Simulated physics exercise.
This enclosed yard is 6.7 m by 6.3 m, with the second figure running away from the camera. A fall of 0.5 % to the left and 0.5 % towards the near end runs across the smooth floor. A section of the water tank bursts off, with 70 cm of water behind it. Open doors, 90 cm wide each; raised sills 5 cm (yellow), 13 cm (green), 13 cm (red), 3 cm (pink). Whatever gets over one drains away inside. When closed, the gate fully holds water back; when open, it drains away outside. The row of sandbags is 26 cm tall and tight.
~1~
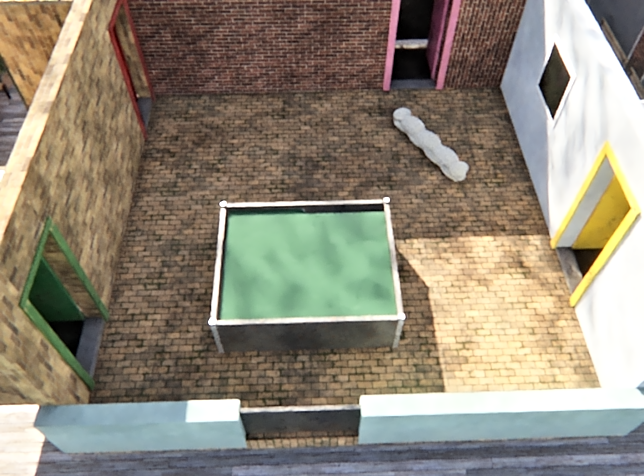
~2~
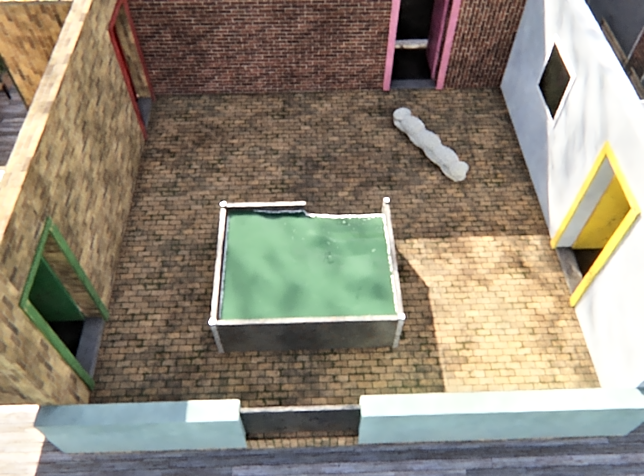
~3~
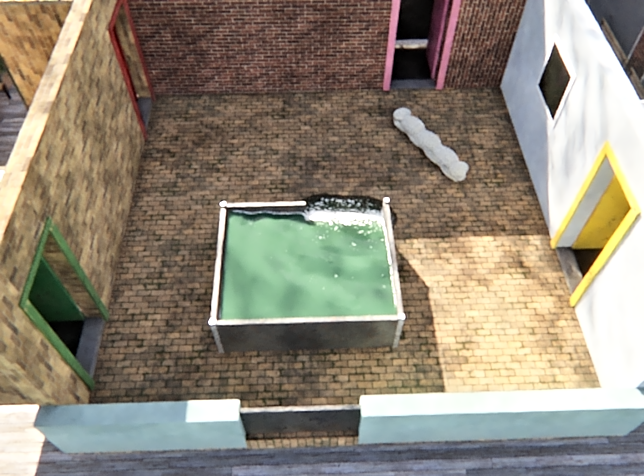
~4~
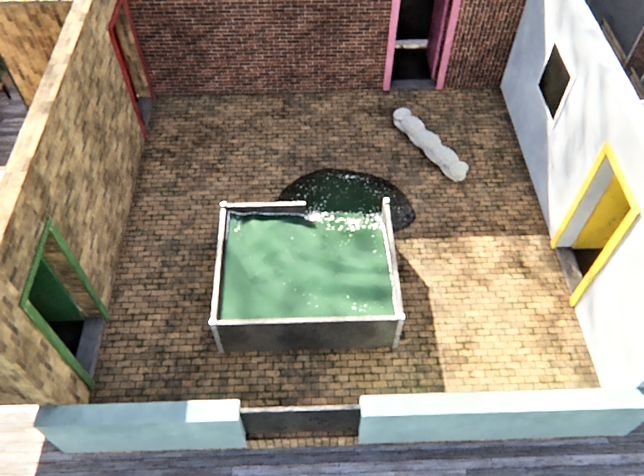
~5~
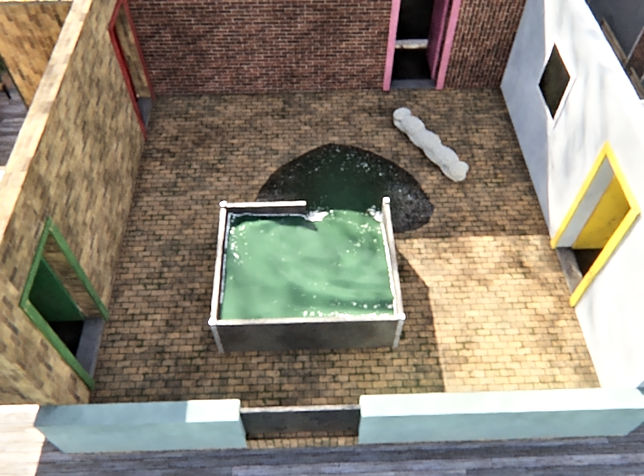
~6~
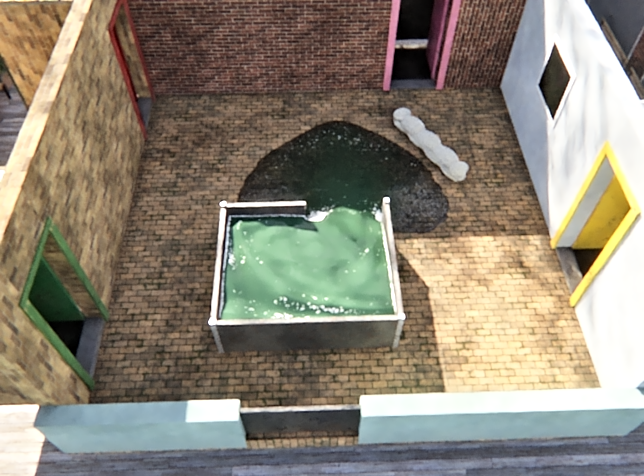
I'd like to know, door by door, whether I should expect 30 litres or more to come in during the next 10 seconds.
Here is what to expect: At the yellow door, not that much; at the green door, not that much; at the red door, that much or more; at the pink door, that much or more.
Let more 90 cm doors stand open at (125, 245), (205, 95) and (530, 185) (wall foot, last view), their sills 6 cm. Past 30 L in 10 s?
In turn: Short of it, beyond it, short of it.
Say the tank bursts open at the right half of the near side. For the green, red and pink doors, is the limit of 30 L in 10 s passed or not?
At green the amount is higher than the mark, at red it is beneath the mark, and at pink it is higher than the mark.
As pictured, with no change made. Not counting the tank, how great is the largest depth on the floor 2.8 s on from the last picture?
I'd say near 28 centimetres.
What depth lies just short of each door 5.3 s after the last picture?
In cm: Yellow 4, green 3, red 19, pink 7.
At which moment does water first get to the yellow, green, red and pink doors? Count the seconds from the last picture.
Yellow: 2.4 s; green: 4.0 s; red: 1.8 s; pink: 0.7 s.
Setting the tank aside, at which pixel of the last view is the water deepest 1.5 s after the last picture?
Roughly (353, 91).
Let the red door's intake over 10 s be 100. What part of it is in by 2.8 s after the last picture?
Around 15 percent.
Then, 0.7 s after the last picture water covers 25 % of the floor and is deepest (36 cm) near (355, 225); yellow door not reached, green door not reached, red door not reached, pink door not reached.
Then, 1.5 s after the last picture water covers 35 % of the floor and is deepest (40 cm) near (353, 91); yellow door not reached, green door not reached, red door not reached, pink door 10 cm at the sill, 13 L in.
Then, 2.8 s after the last picture water covers 50 % of the floor and is deepest (28 cm) near (152, 109); yellow door 5 cm at the sill, 0 L in, green door not reached, red door 26 cm at the sill, 26 L in, pink door 9 cm at the sill, 42 L in.
Then, 5.3 s after the last picture water covers 80 % of the floor and is deepest (20 cm) near (152, 109); yellow door 4 cm at the sill, 0 L in, green door 3 cm at the sill, 0 L in, red door 19 cm at the sill, 136 L in, pink door 7 cm at the sill, 77 L in.
Then, 9.3 s after the last picture water covers 95 % of the floor and is deepest (16 cm) near (299, 419); yellow door 4 cm at the sill, 1 L in, green door 13 cm at the sill, 2 L in, red door 10 cm at the sill, 155 L in, pink door 5 cm at the sill, 97 L in.
